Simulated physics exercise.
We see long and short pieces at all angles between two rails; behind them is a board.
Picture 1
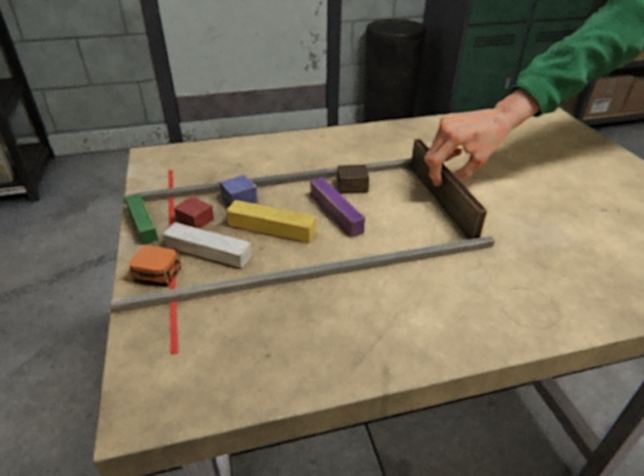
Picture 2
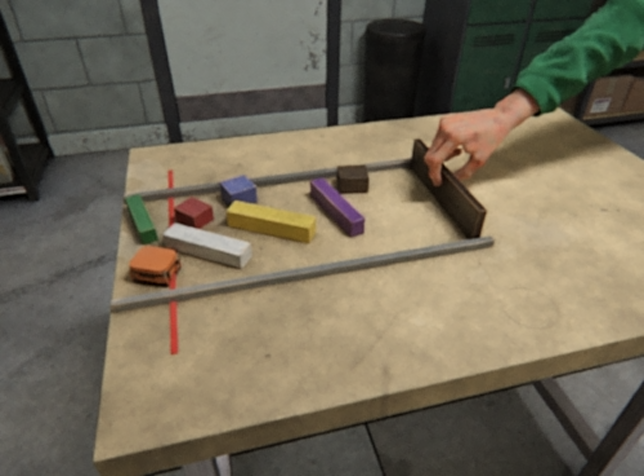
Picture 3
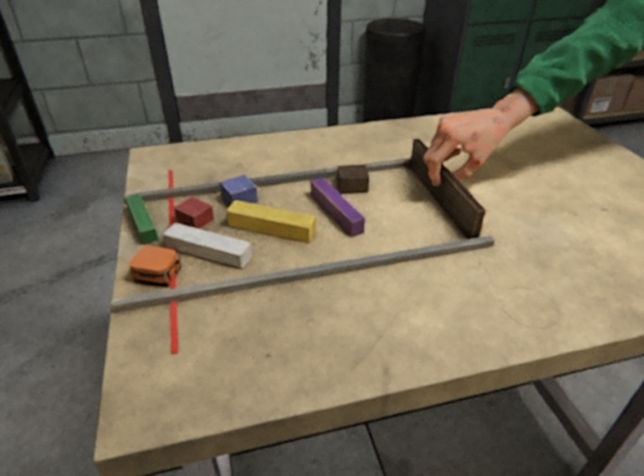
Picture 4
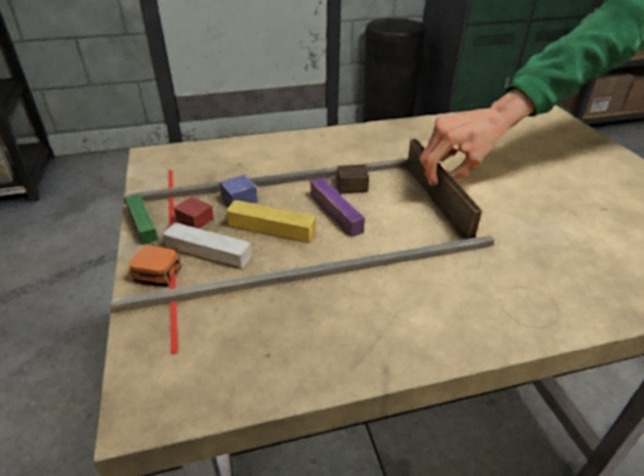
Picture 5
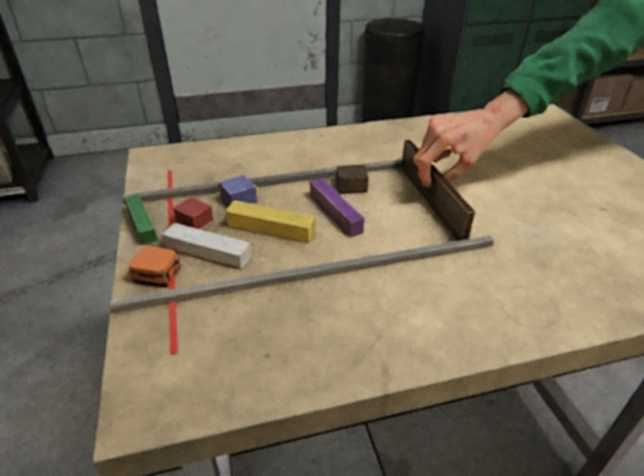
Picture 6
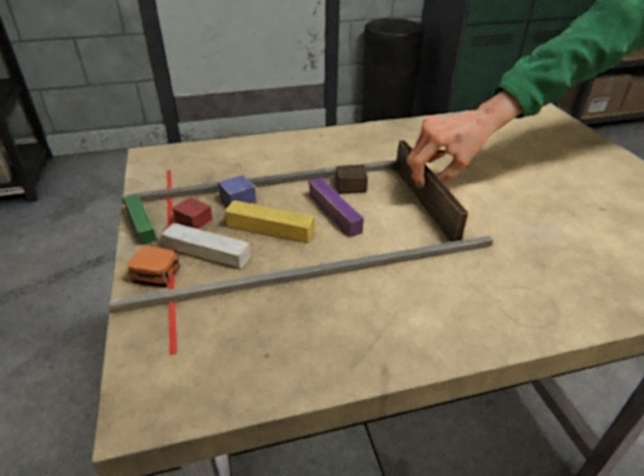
On a workshop table, a hand sliding a dark board slightly left between two rails, coloured blocks and an orange case staying still.
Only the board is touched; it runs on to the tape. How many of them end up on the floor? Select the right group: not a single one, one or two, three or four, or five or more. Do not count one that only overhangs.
The right group is three or four.
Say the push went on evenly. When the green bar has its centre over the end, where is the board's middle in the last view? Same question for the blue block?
Estimated middle: (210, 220), and (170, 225) for the other.
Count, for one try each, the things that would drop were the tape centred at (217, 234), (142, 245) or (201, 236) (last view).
Respectively, 0, 7 and 1.
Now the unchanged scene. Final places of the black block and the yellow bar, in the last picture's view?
In the last picture, roughly (152, 206) and (134, 256).
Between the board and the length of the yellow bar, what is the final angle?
Roughly 25°.
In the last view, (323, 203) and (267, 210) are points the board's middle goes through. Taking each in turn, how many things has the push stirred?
Counts: 3 and 5.
Early on, none off yet; green bar at rest near (140, 218); orange case at rest near (154, 267); red block at rest near (193, 214).
A while later, none off yet; green bar travelled a little near (121, 221); orange case travelled about its own width near (126, 275); red block travelled about its own width near (149, 222).
Finally, the number that fall off is three or four; lost, red block, orange case and green bar.
